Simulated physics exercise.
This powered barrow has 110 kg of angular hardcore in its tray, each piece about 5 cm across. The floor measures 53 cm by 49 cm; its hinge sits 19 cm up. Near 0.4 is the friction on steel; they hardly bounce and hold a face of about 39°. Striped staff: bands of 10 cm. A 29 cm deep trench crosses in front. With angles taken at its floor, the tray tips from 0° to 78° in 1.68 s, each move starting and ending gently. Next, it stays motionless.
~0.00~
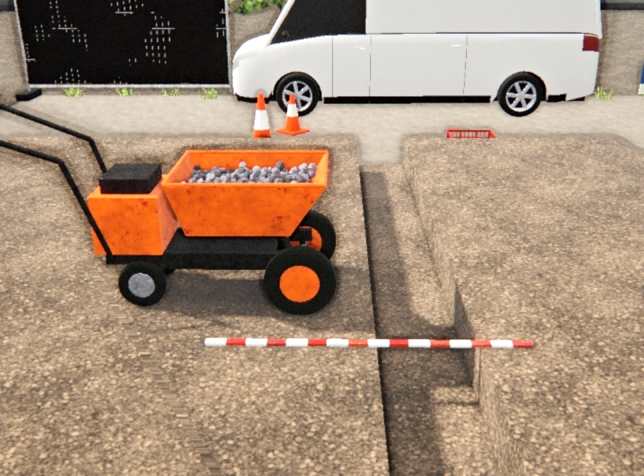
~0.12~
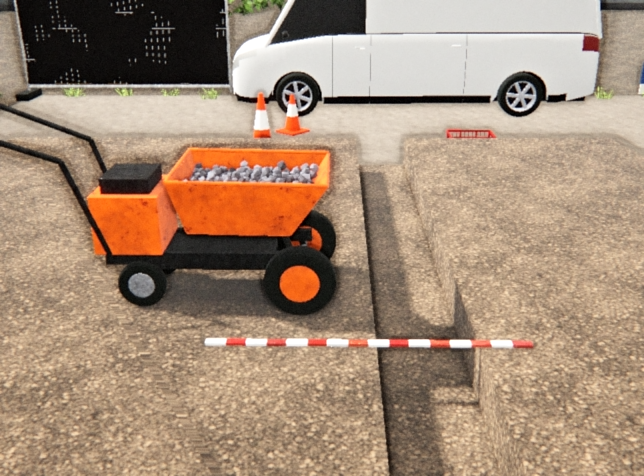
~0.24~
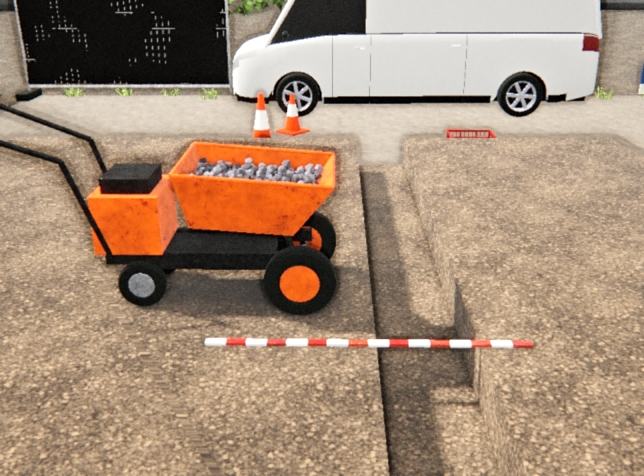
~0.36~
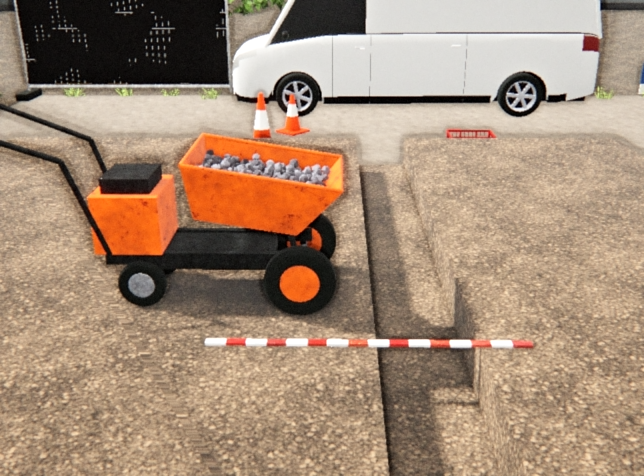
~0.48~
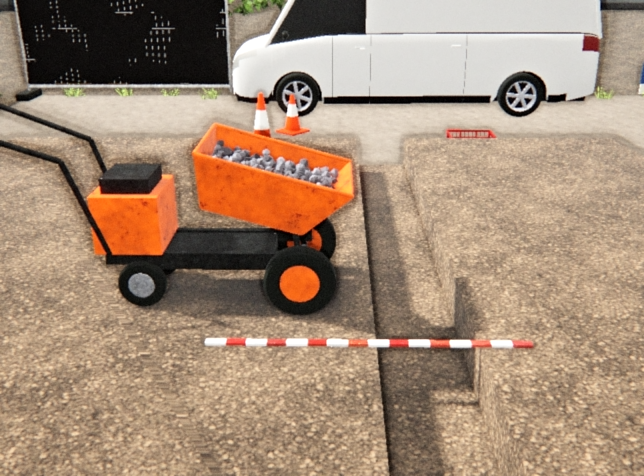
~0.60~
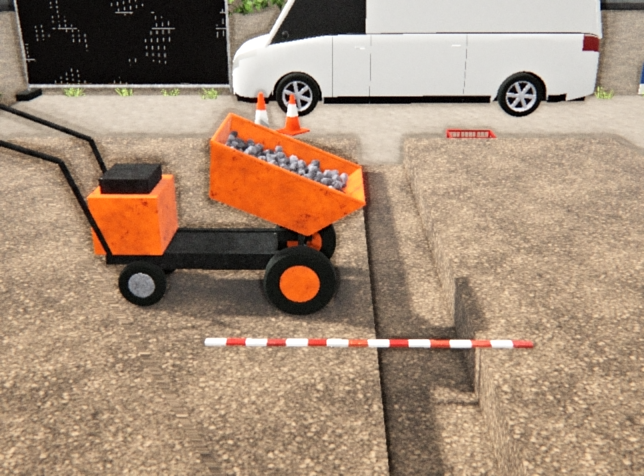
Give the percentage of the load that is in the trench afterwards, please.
Near 99 per cent of the load.
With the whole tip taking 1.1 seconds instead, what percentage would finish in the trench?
Roughly 95 per cent.
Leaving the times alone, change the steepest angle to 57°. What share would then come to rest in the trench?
It would be close to 5 percent.
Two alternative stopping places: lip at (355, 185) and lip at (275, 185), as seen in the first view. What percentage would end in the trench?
First some 80, then 100 per cent.
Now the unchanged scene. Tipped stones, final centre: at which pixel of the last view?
Around (426, 323).
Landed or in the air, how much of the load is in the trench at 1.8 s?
Close to 35 per cent at that time.
After 1.3 s the floor is at 66°; 100 % in the tray; the foremost stones are at (398, 236).
After 1.8 s the floor is at 78°; 66 % in the tray, 34 % in the trench; the foremost stones are at (458, 311).
After 2.1 s the floor is at 78°; 34 % in the tray, 65 % in the trench, 1 % past the trench; the foremost stones are at (490, 282).
After 4.1 s the floor is at 78°; 0 % in the tray, 99 % in the trench, 1 % past the trench; the foremost stones are at (492, 282).
